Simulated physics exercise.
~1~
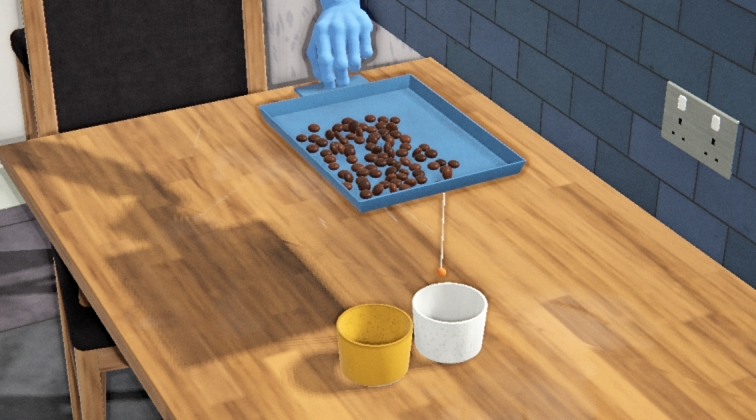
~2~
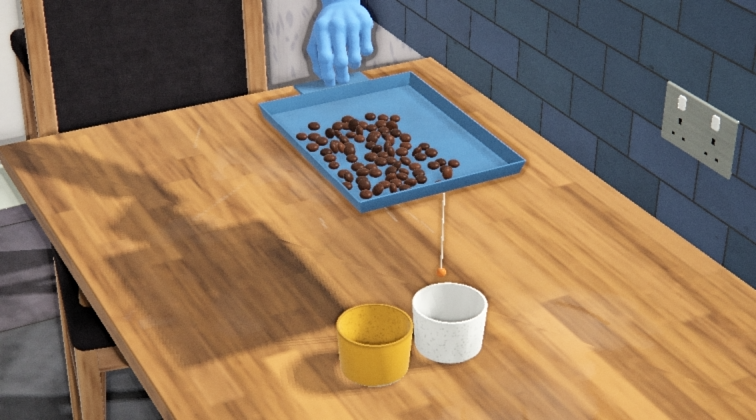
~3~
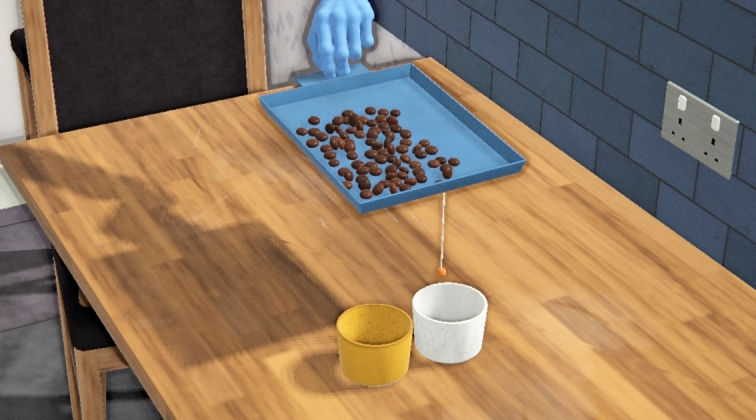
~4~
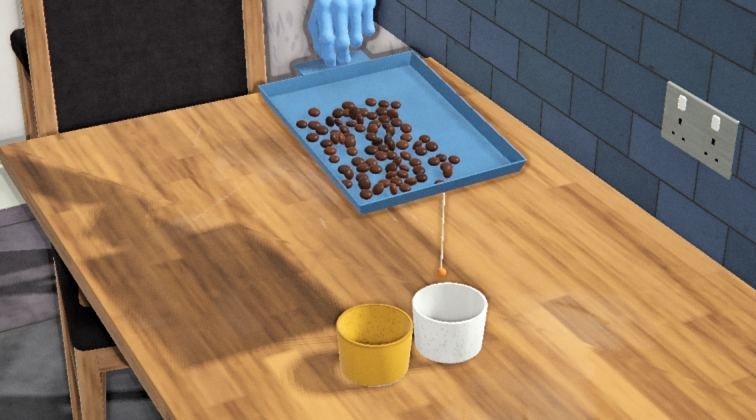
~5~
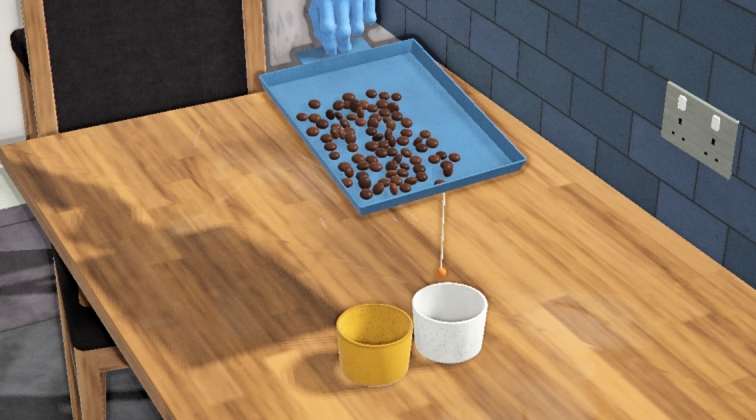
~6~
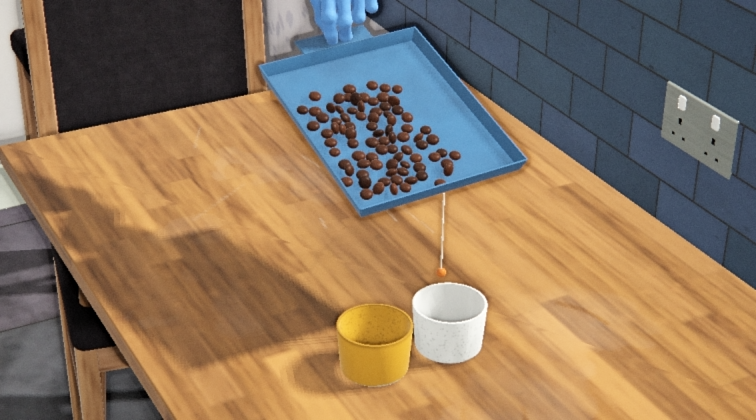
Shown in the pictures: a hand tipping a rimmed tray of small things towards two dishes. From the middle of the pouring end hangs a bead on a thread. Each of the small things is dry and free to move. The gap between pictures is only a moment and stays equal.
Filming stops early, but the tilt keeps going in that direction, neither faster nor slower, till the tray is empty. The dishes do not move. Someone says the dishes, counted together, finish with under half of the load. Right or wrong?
Wrong, they hold over half.
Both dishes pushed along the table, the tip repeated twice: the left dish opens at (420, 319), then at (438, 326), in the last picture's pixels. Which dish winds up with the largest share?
The first try: The left-hand dish. The second: The left-hand dish.
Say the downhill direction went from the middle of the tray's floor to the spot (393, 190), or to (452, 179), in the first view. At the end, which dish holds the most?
Leftward dish on the first try, Rightward dish on the second.
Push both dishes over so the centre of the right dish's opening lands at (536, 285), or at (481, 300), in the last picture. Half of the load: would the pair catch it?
So that's a lesser portion the first time round, a greater portion the second.
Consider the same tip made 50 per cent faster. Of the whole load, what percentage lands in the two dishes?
I'd put it at some 80 per cent.
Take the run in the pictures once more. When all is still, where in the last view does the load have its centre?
The centre settles at about (417, 350).
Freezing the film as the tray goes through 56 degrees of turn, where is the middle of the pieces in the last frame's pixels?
Close to (400, 159).
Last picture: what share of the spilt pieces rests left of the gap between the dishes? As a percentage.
Roughly 30 percent.
Soon after the last picture, tray tipped steeply; all on the tray.
A little later, tray tipped right over; a small part on the tray; about a quarter in the left dish; about a quarter in the right dish; a small part outside both; about a quarter in the air.
Later still, tray tipped past a quarter turn; about a third in the left dish; about a third in the right dish; about a quarter outside both.
At rest, tray tipped past a quarter turn; about a third in the left dish; about a third in the right dish; about a quarter outside both.
